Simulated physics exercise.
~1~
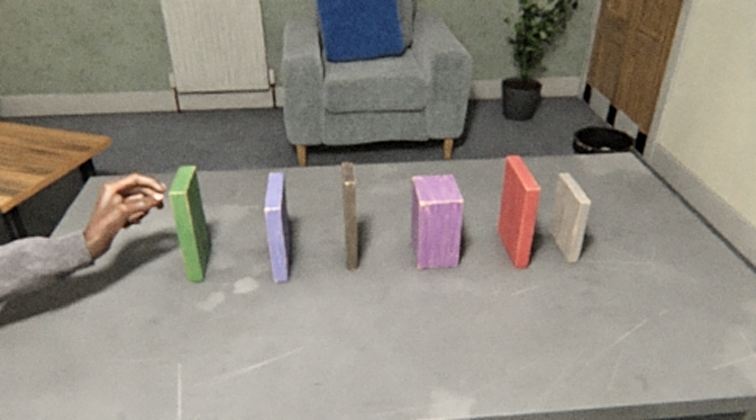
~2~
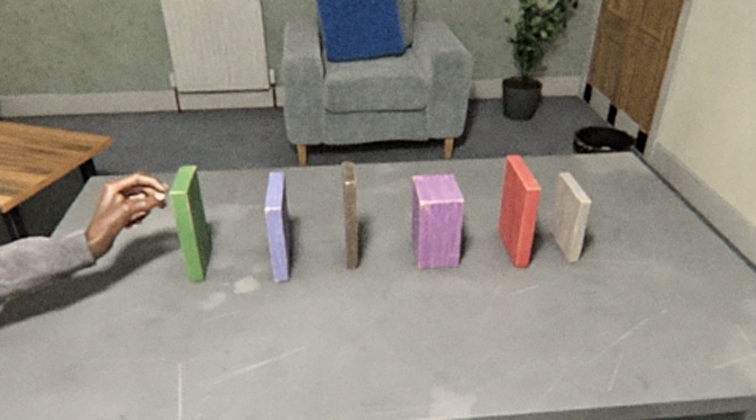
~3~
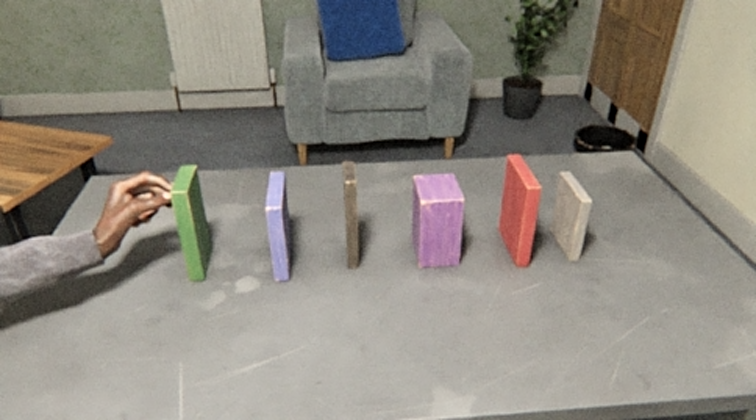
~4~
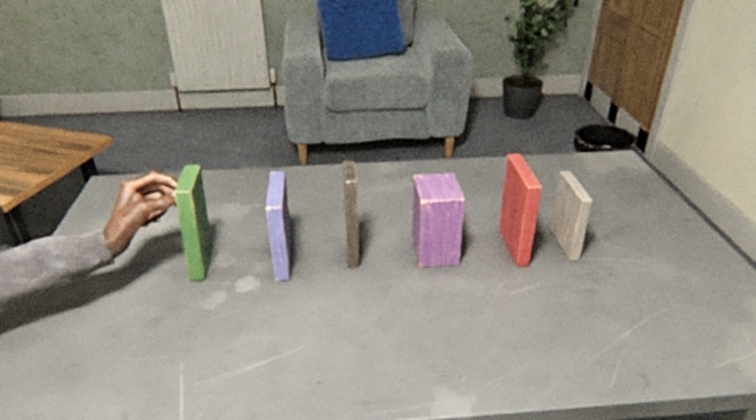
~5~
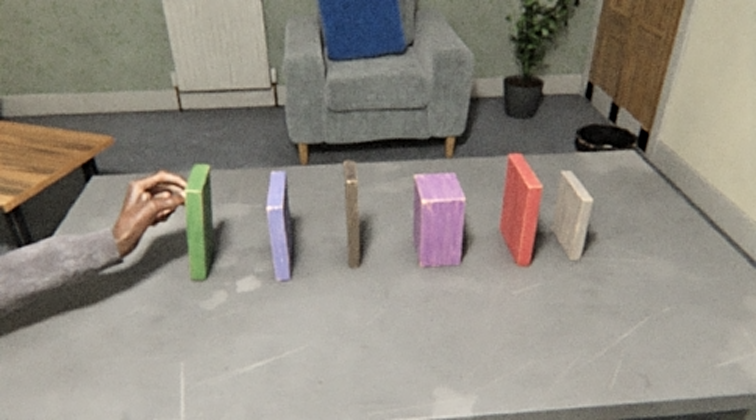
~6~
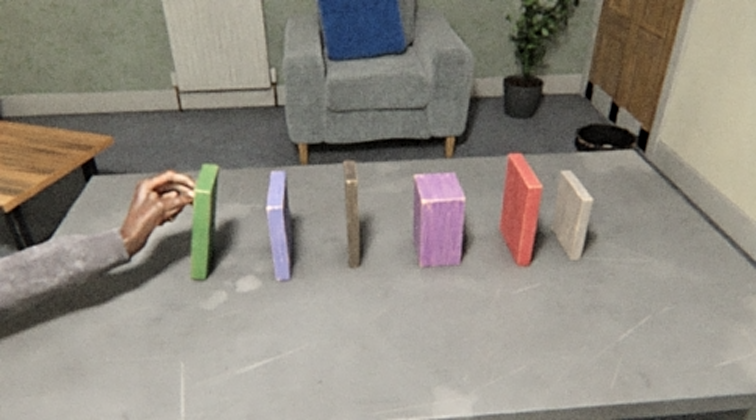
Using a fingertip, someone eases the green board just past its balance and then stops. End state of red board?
My guess is that it comes through unscathed.
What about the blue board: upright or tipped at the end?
The blue board falls over.
Then, 0.30 s on from there, green board 57° over; blue board turned 19° from how it was put.
Then, 0.40 s on from there, green board 73° over; blue board turned 52° from how it was put; black board turned 14° from how it was put.
Then, 1.30 s on from there, green board 78° over; blue board turned 71° from how it was put; black board turned 34° from how it was put.
In the end, toppled on the table, blue board; moved from the start, black board; the other 2 unmoved. At the end, from the last picture's camera, red board near (519, 209).
